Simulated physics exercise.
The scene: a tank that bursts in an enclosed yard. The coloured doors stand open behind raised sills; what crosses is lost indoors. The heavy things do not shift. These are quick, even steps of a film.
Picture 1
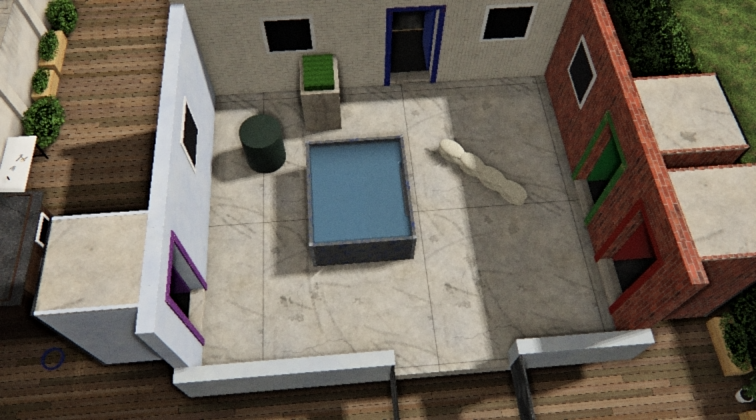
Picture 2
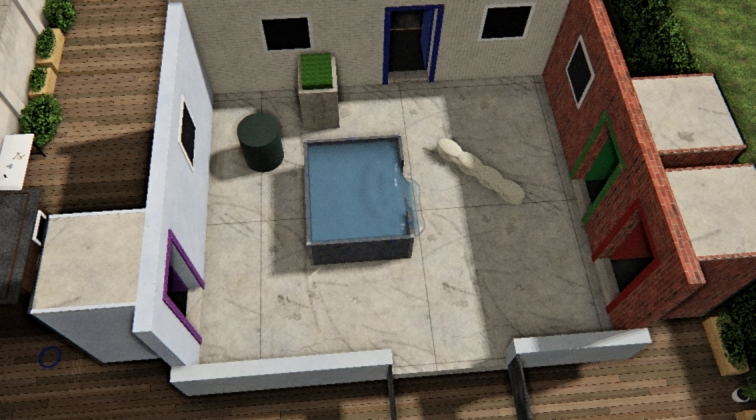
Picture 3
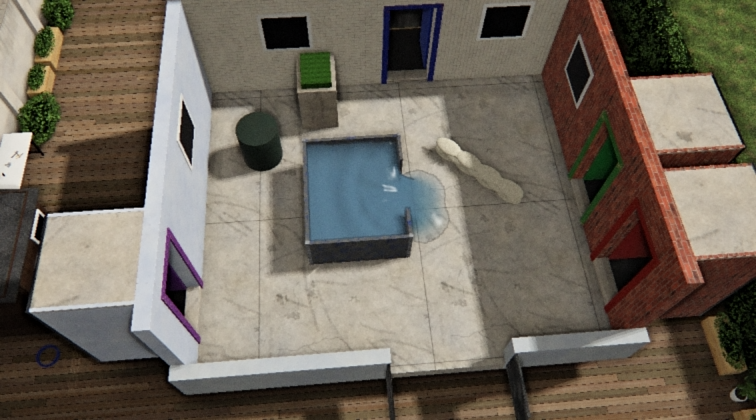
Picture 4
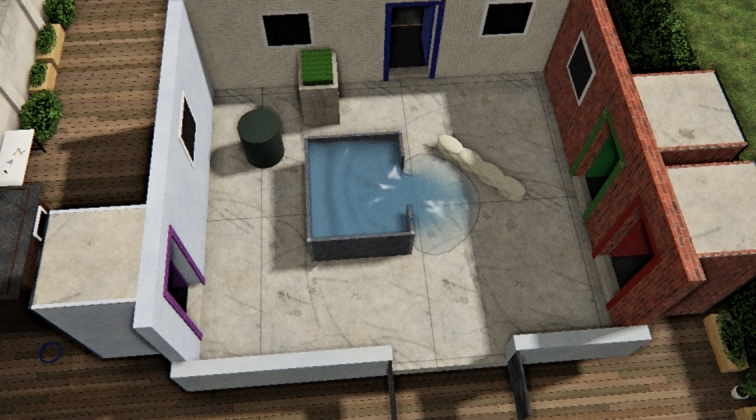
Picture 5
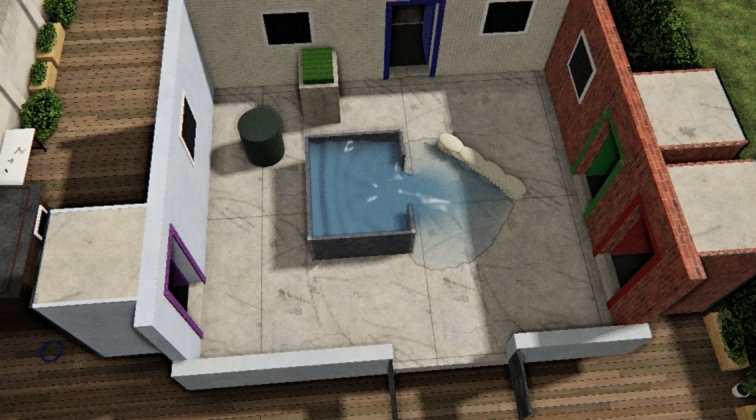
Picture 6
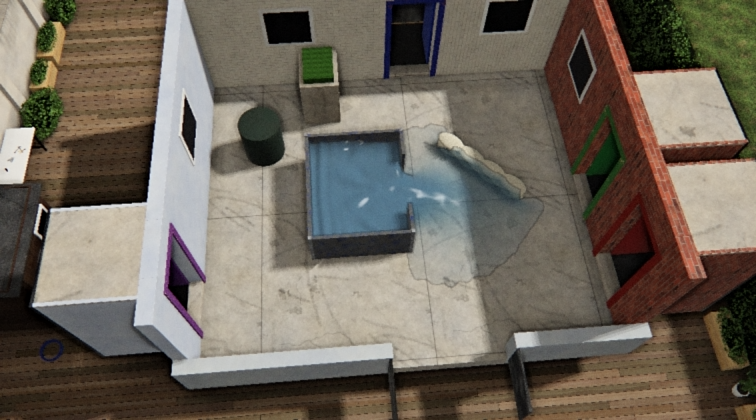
Water pours from the tank's right side and spreads across the yard past the pale barrier.
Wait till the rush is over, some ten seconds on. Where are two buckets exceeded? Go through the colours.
One by one: The green door floods; the red door floods; the purple door holds within the limit; the blue door holds within the limit.
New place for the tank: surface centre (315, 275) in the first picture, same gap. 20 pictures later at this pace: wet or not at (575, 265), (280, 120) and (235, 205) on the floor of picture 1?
As listed: Flooded, free of water, not flooded.
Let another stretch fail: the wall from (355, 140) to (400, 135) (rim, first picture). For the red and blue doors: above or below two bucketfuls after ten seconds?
Then: The red door is under, the blue door floods.
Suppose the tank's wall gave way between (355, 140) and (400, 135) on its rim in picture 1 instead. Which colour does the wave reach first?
I say the blue door.
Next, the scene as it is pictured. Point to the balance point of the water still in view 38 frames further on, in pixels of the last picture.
Roughly at (439, 225).
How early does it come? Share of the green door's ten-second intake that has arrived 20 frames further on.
Close to 55 %.
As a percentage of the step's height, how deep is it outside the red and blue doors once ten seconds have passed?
About 60 and 60 per cent.
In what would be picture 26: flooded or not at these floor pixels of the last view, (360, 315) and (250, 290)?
In that order: Clear, dry.
A moment on, water covers 25 % of the floor; the green door under two buckets in, the red door wet at the sill, nothing in, the purple door not reached, the blue door not reached.
Next, water covers 40 % of the floor; the green door over two buckets in, the red door over two buckets in, the purple door not reached, the blue door wet at the sill, nothing in.
Then, water covers 50 % of the floor; the green door over two buckets in, the red door far over two buckets in, the purple door not reached, the blue door wet at the sill, nothing in.
Later, water covers 80 % of the floor; the green door over two buckets in, the red door far over two buckets in, the purple door wet at the sill, nothing in, the blue door wet at the sill, nothing in.
In the end, water covers 95 % of the floor; the green door far over two buckets in, the red door far over two buckets in, the purple door wet at the sill, nothing in, the blue door wet at the sill, nothing in.
